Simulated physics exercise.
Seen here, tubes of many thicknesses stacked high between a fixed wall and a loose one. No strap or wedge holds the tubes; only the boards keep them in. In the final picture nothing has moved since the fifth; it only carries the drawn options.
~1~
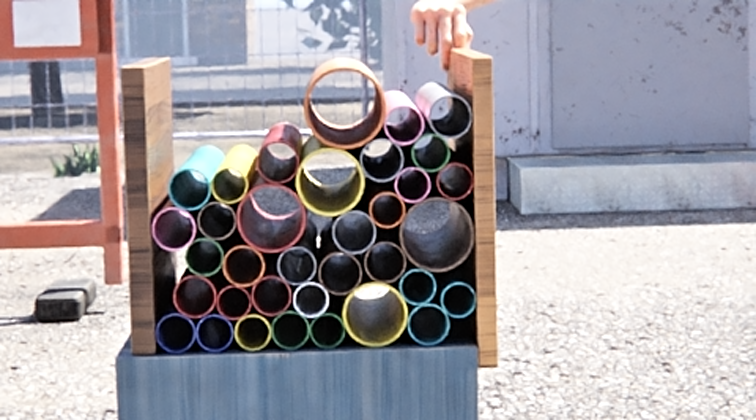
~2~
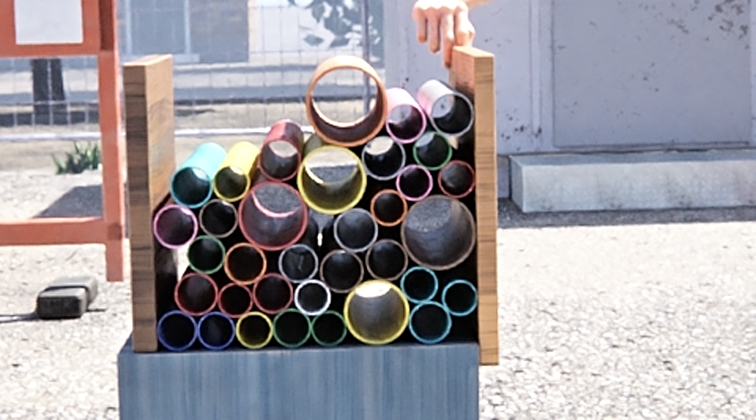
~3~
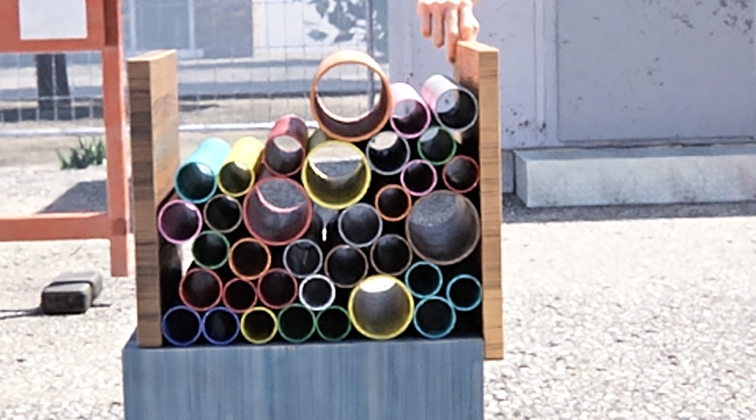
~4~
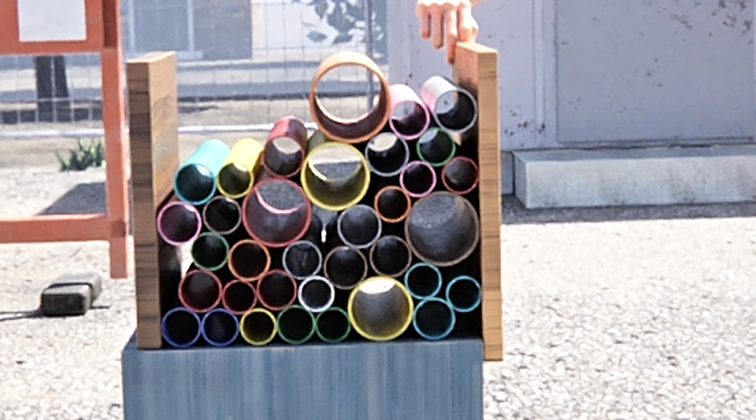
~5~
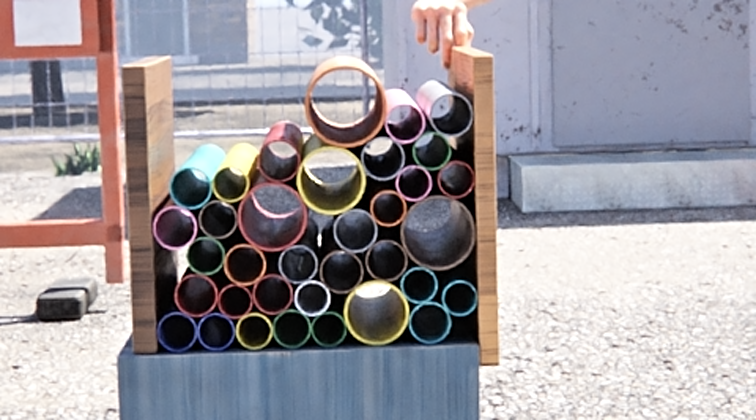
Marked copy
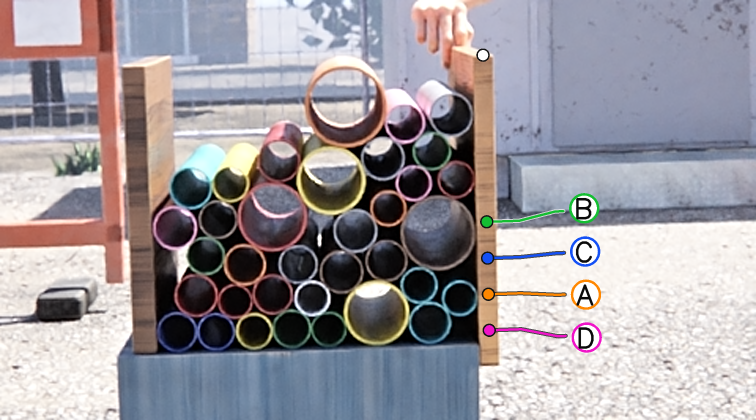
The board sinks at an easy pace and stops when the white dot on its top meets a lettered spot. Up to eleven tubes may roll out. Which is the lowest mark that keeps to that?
Mark A is as low as it can go.
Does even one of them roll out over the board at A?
Yes, at A.
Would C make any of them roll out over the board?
Yes.
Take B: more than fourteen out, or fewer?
Fewer than fourteen.
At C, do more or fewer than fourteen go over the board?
At C, fewer than fourteen.
On the marked copy, A at (488, 295); B at (487, 222); C at (487, 259); D at (489, 331); the white dot at (483, 55).
Taking A. A third of the way, top of the board (475, 154).
Two thirds of the way, top of the board (477, 263).
When it is over, top of the board (478, 294), nine out over the board.
As for the rest, B about four out over the board; C about five out over the board; D more than eleven out over the board.
